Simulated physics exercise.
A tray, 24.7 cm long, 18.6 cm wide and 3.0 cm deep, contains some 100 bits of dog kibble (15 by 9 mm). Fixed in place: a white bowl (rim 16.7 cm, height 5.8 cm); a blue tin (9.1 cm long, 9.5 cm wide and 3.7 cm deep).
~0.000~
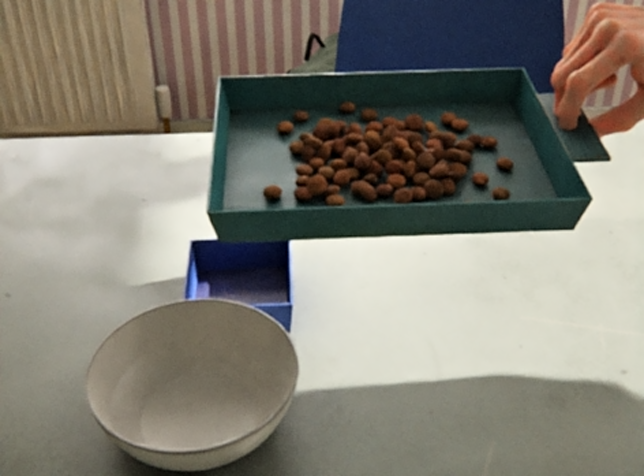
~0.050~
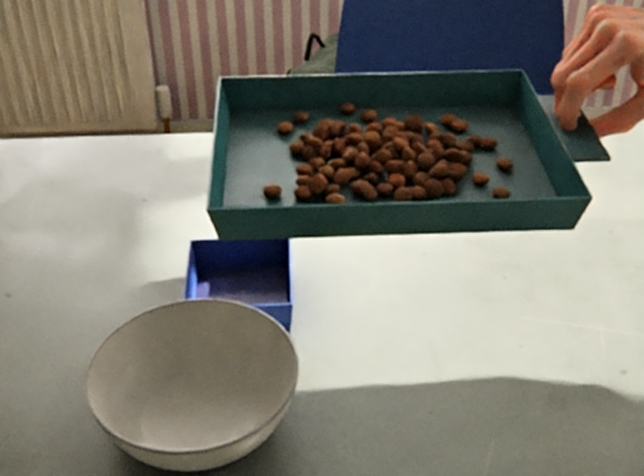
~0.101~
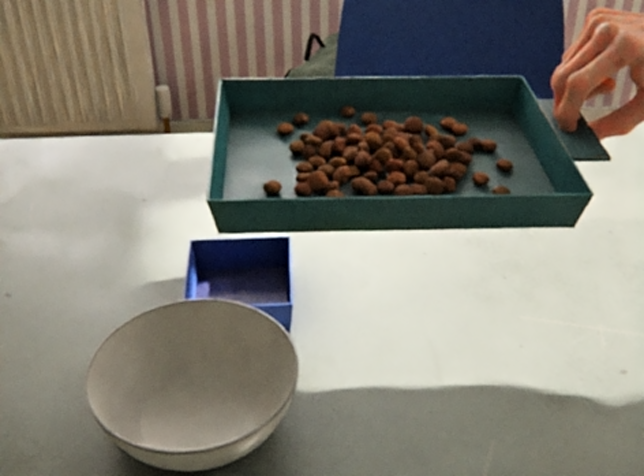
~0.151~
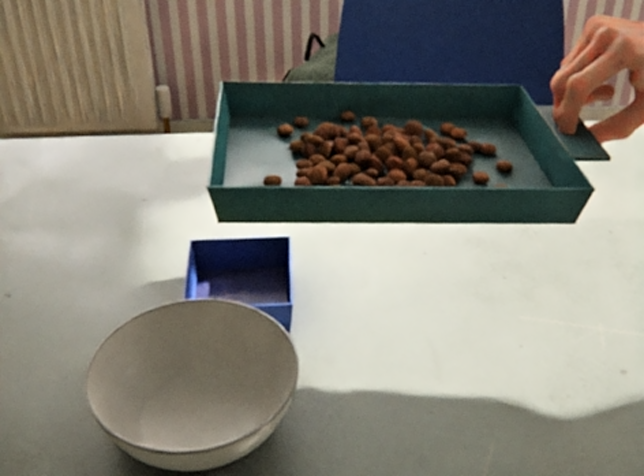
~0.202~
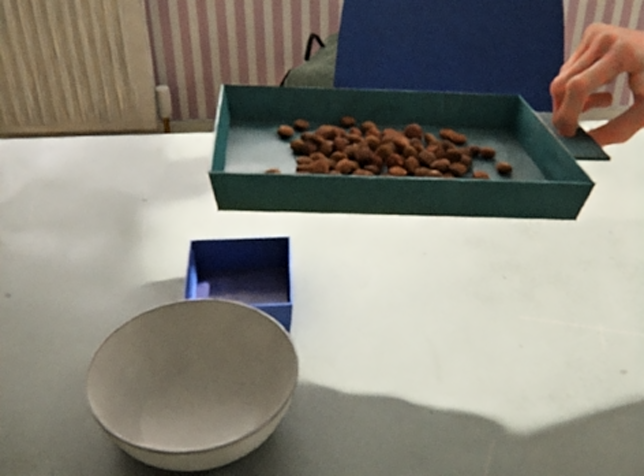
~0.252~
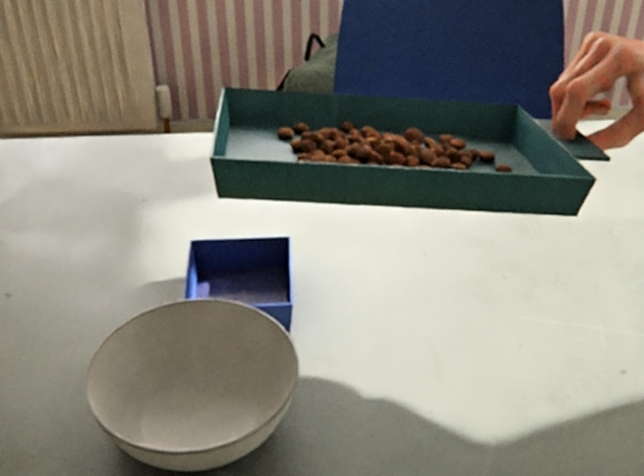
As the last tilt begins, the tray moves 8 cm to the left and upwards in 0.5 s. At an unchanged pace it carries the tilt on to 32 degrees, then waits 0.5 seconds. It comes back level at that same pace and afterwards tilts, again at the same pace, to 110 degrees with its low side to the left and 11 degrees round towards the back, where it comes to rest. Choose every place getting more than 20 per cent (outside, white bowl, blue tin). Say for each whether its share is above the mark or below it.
Outside everything: Above the mark; white bowl: Below the mark; blue tin: Above the mark.
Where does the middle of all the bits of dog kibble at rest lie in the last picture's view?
I'd say close to (269, 315).
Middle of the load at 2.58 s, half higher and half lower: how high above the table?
Median height reading: Approx. 12 cm.
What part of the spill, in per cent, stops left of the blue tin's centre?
Around 20 percent of the spill.
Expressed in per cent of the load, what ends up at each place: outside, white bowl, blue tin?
In per cent: Outside 55, white bowl 5 and blue tin 40.
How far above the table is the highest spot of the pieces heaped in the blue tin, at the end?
It reaches around 2.0 cm above the table.
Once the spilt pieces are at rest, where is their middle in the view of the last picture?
Roughly at pixel (302, 339).
Then, at 1.15 s, tilt 27 degrees; tray 100 %; middle of all pieces on or above the table near (408, 153).
Then, at 1.90 s, tilt 22 degrees; tray 100 %; middle of all pieces on or above the table near (348, 83).
After 2.58 s, tilt 75 degrees; outside 5 %, blue tin 10 %, tray 75 %, in the air 10 %; middle of all pieces on or above the table near (242, 228).
Then, at 3.24 s, tilt 110 degrees; outside 45 %, blue tin 40 %, white bowl 5 %, in the air 10 %; middle of all pieces on or above the table near (263, 313).
By 4.0 s all is still; outside 55 %, blue tin 40 %, tray 0 %, white bowl 5 %.
